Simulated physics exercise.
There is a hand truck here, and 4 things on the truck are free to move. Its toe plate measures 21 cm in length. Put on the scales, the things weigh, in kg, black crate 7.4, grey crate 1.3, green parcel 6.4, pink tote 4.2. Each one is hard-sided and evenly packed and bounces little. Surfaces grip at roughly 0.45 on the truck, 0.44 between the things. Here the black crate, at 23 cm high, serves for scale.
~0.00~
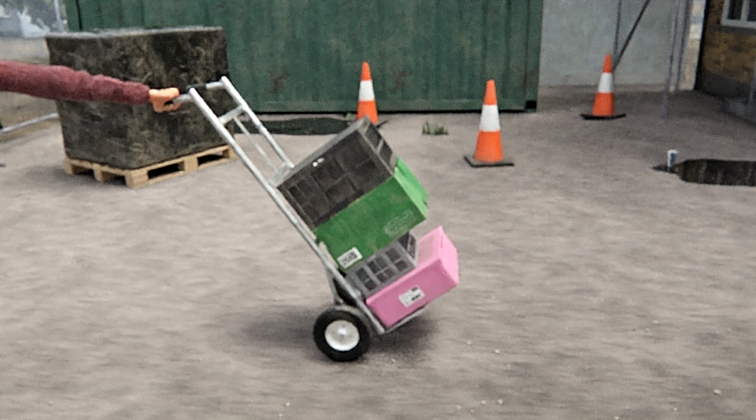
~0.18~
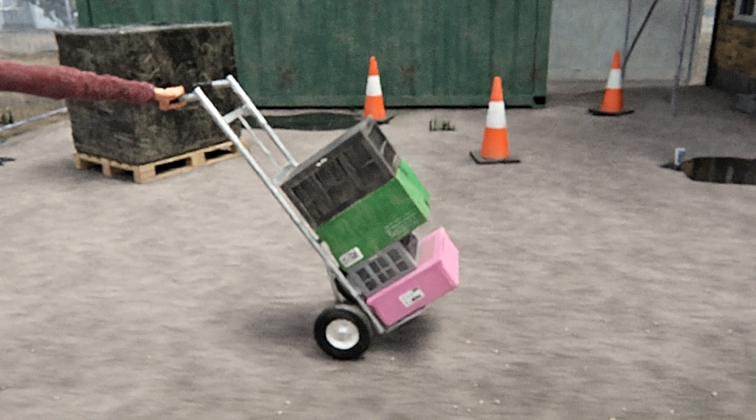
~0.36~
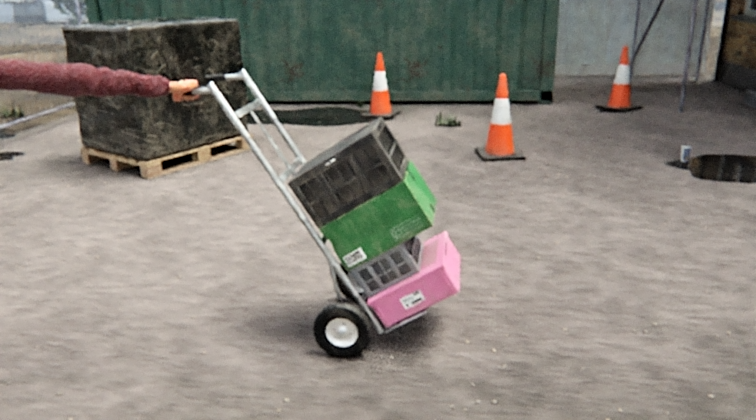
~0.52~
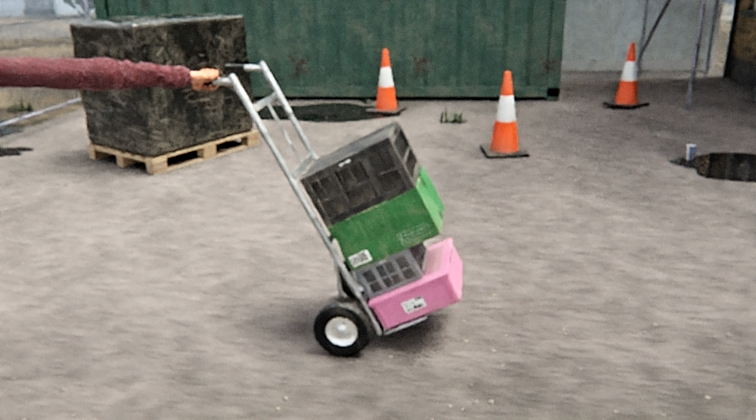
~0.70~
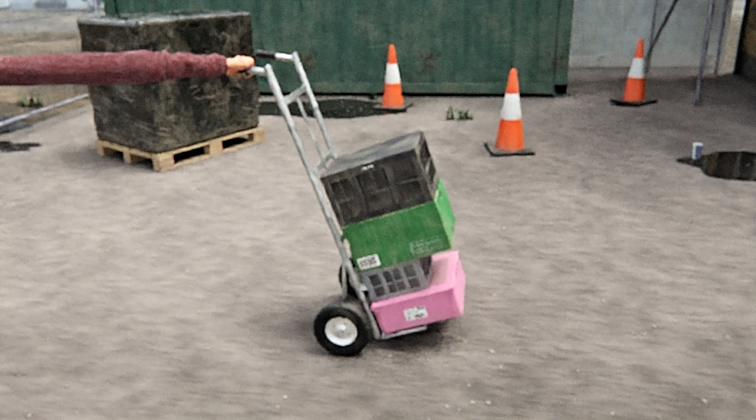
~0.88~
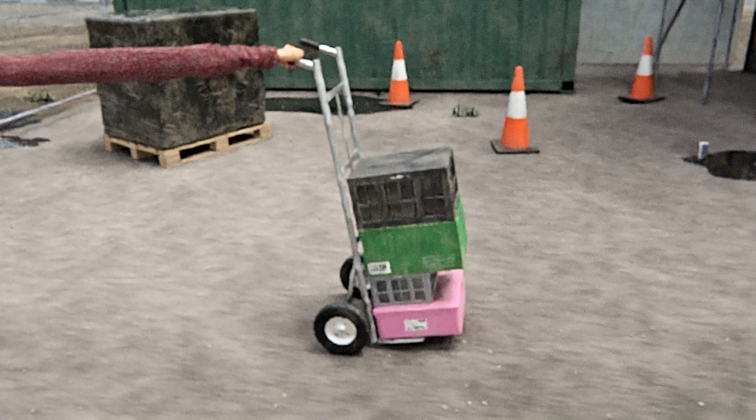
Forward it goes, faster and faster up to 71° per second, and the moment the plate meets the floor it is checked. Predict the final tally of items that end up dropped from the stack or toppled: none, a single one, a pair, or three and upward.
Casualty count: Beyond two.
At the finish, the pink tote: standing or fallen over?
Well, the pink tote holds steady.
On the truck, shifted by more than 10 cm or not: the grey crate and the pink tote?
First the grey crate: It departs its position; then the pink tote: It stays in position.
By 1.48 s, truck upright; black crate now dropped from the stack; grey crate rocked 40° off its seat near (429, 272); green parcel rocked 40° off its seat.
By 1.78 s, truck upright; green parcel now dropped from the stack; grey crate on its side near (464, 277); pink tote rocked 4° off its seat.
When it is over (2.6 s), dropped from the stack, black crate and green parcel; lying over on the truck, grey crate; the last one within 10 cm of the start. In the last view, black crate near (648, 322), grey crate near (491, 292).
